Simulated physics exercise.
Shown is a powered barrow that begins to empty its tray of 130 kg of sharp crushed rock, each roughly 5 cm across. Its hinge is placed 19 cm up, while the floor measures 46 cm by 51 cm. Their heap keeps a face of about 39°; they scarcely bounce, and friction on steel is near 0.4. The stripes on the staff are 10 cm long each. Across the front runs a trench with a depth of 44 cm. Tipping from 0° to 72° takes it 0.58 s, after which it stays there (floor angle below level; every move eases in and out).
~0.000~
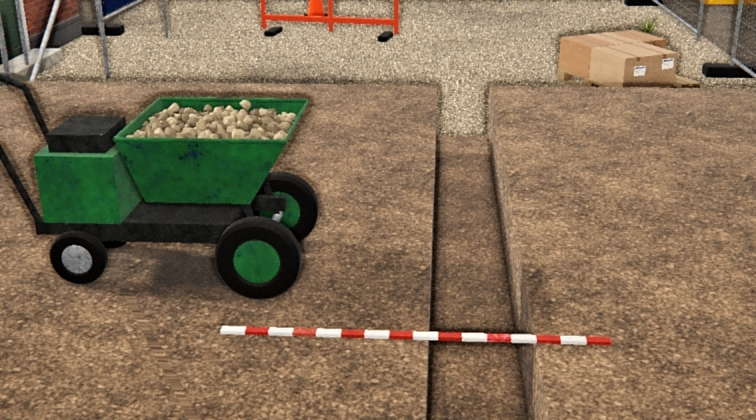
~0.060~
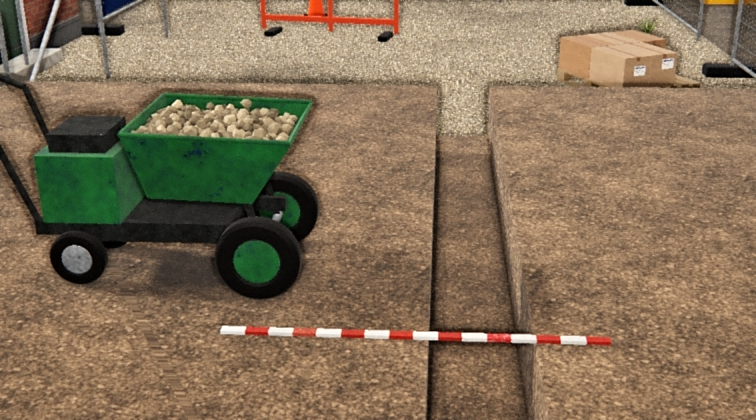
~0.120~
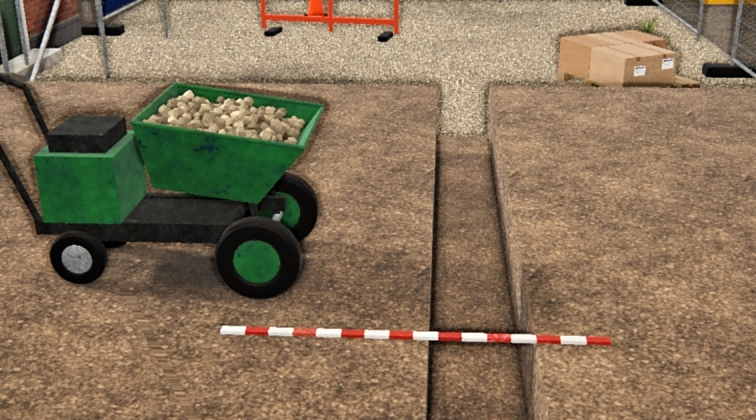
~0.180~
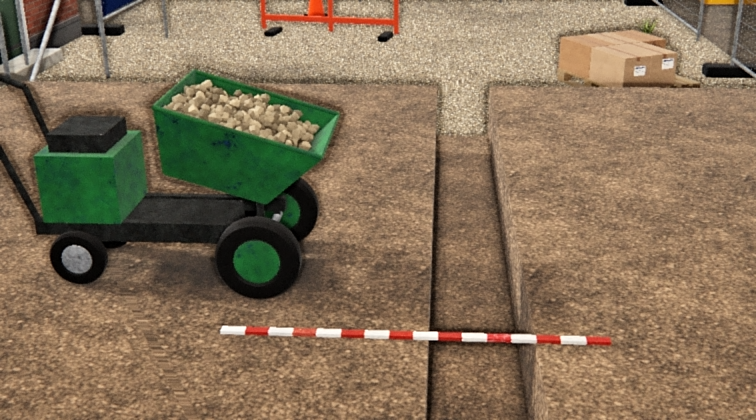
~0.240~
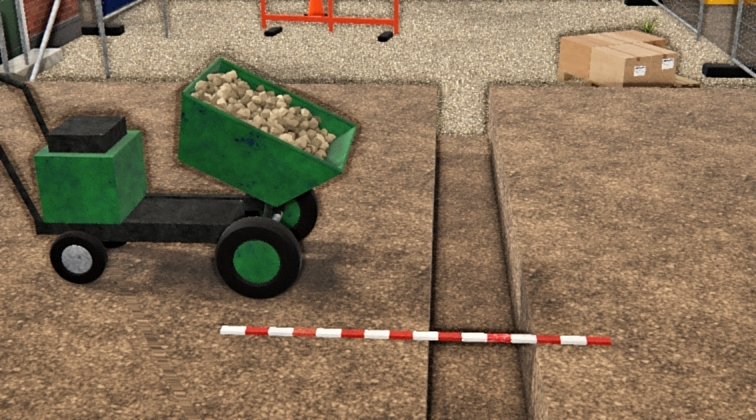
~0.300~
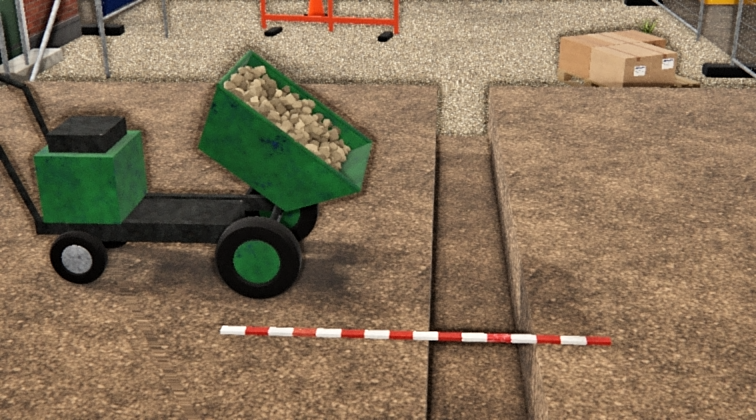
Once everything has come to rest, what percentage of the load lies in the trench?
67 %.
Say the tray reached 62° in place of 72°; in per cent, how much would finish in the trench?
It would be close to 40 percent.
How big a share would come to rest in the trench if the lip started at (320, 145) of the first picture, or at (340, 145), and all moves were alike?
I'd expect close to 80 per cent at the first and 70 per cent at the second.
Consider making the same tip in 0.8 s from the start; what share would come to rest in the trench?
Around 50 per cent would end in the trench.
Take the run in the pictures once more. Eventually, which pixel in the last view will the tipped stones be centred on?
Their middle lands near (479, 341).
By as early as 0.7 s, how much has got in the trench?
Close to 25 per cent has got there by then.
After 0.4 s the floor is at 60°; 100 % in the tray; the foremost stones are at (376, 195).
After 0.7 s the floor is at 72°; 66 % in the tray, 8 % short of the trench, 26 % in the trench; the foremost stones are at (484, 290).
After 1.0 s the floor is at 72°; 30 % in the tray, 10 % short of the trench, 60 % in the trench; the foremost stones are at (517, 347).
After 3.0 s the floor is at 72°; 20 % in the tray, 12 % short of the trench, 67 % in the trench; the foremost stones are at (518, 351).
